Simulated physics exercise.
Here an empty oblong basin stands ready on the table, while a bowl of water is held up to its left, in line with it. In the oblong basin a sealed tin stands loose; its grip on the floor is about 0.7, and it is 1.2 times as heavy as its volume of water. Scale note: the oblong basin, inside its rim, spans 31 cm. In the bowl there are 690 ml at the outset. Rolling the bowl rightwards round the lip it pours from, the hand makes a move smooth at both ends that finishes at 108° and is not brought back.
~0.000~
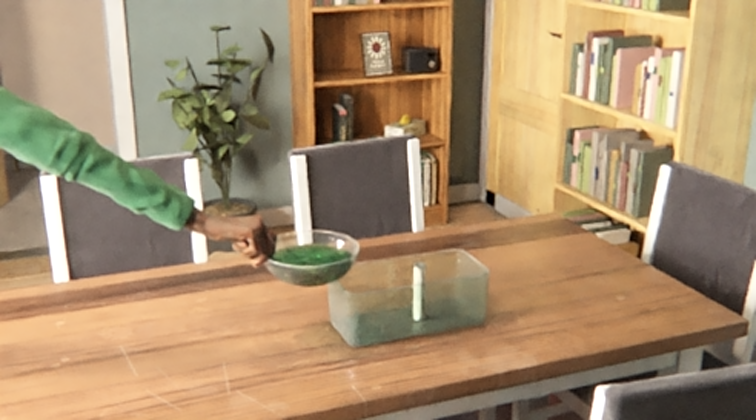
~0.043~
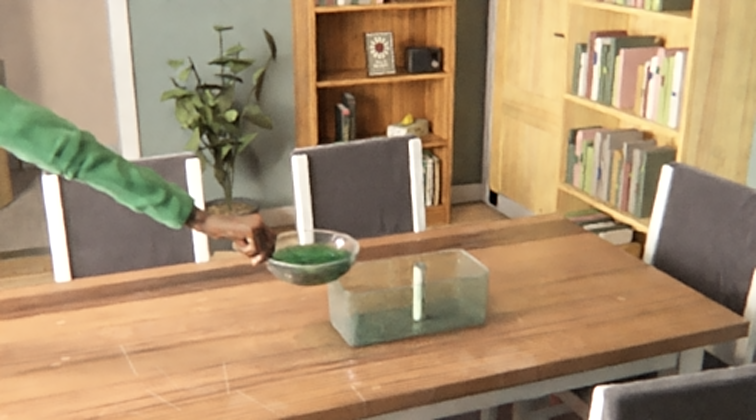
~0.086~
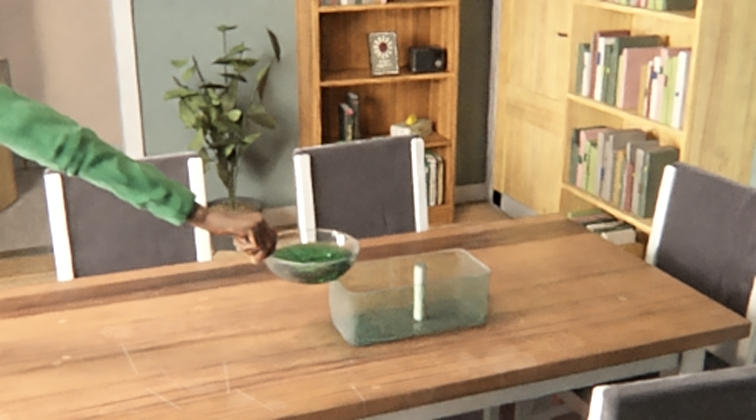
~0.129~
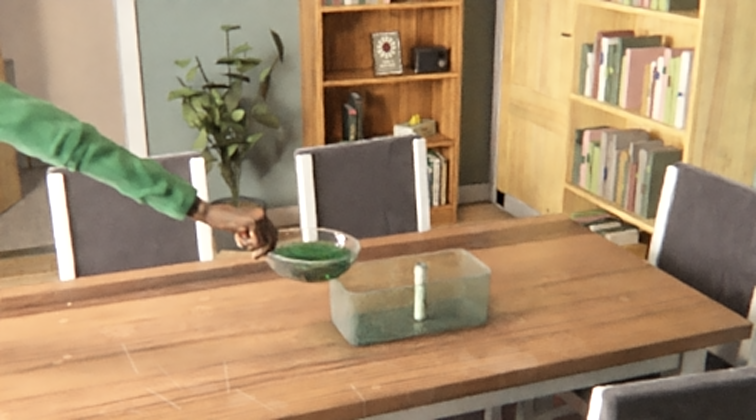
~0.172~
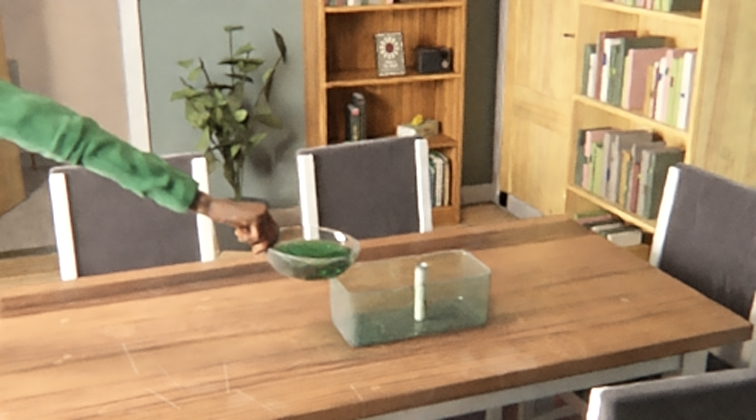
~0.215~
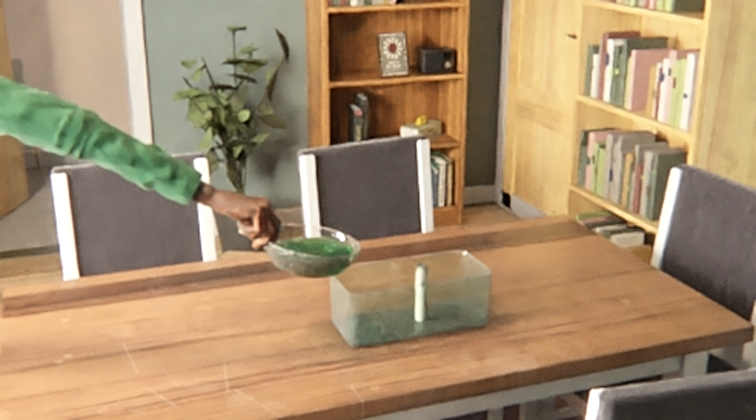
Dining room with bookshelves, a green-sleeved arm holding a glass bowl of green liquid and tilting it slightly rightwards beside a clear basin.
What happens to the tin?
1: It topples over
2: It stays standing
Answer: 2.
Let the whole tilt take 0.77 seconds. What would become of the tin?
Then the tin tumbles.
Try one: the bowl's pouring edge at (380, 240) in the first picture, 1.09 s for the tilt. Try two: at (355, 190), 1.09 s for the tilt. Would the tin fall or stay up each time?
In the first try it remains standing; in the second it comes down.
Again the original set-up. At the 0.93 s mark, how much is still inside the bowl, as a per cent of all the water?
Close to 0 percent of the total.
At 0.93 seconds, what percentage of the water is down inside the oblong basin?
Some 96 per cent.
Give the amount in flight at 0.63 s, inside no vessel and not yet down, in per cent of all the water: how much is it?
I'd put it at about 46 percent.
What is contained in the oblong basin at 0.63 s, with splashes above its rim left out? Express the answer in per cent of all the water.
About 16%.
By 0.63 s the tilt is 67° and 39 per cent is still to pour; the tin stands where it began.
By 0.93 s the tilt is 102° and 0 per cent is still to pour; the tin stands 1 cm from where it began.
By 1.25 s the tilt is 108° and 0 per cent is still to pour; the tin stands where it began.
By 1.59 s the tilt is 108° and 0 per cent is still to pour; the tin stands where it began.
At rest the tin stands where it began.
